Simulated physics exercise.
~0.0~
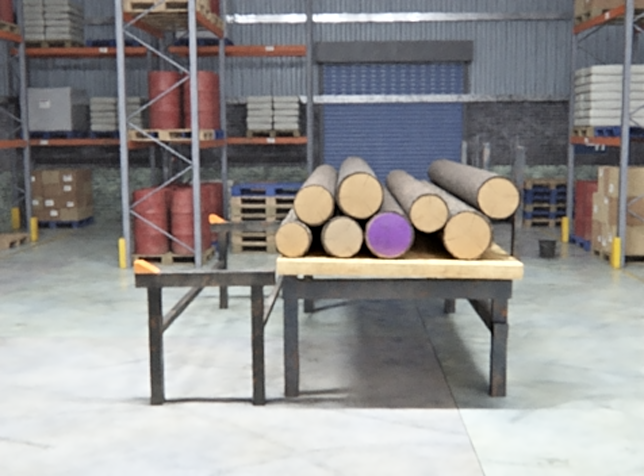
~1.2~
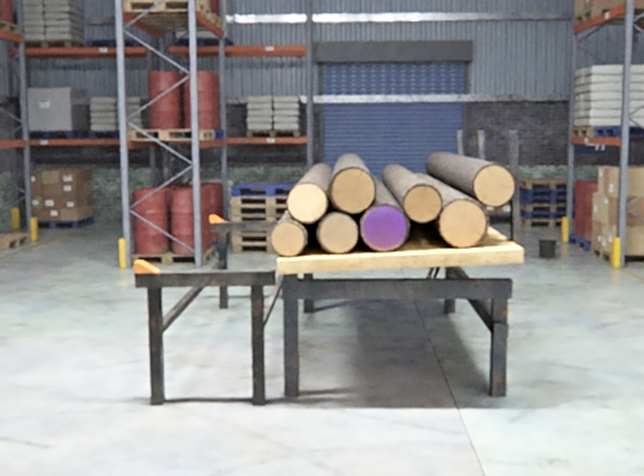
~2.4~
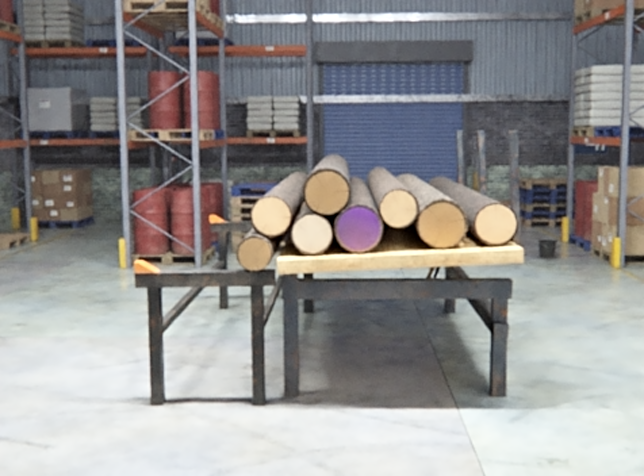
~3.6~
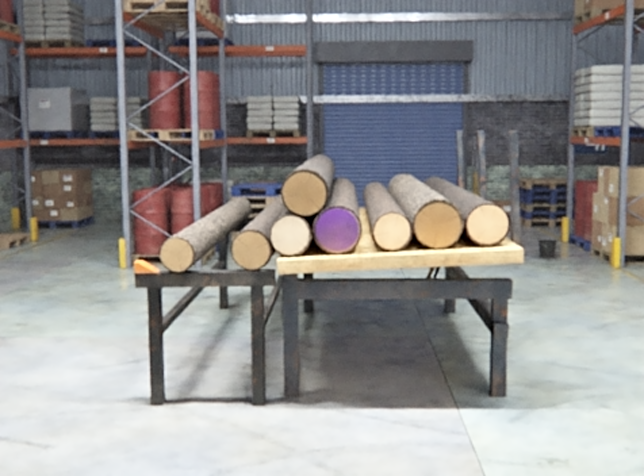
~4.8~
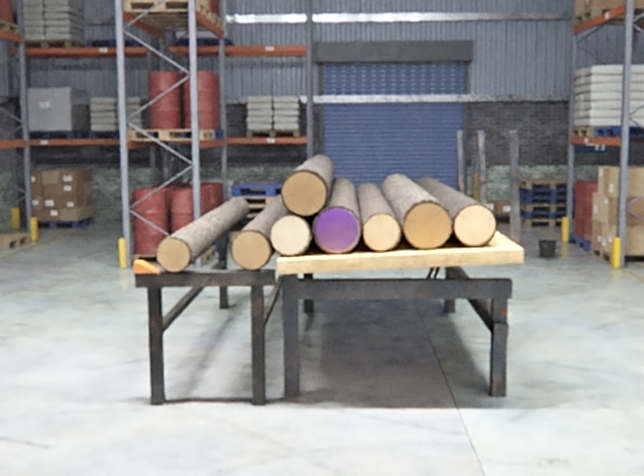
A dark metal table with a pale wooden top stands at the centre of a warehouse, seen end-on by a still camera, with a lower dark rack tipped with orange stops at its left. Eight timber poles lie stacked on the deck, their cut ends facing us, one of them purple. The pile loosens and rolls left, the purple pole shifting with it. One pole rolls onto the rack and stops near its orange end, while another lies beside the deck's edge. The rest settle, with the purple one still on the deck.
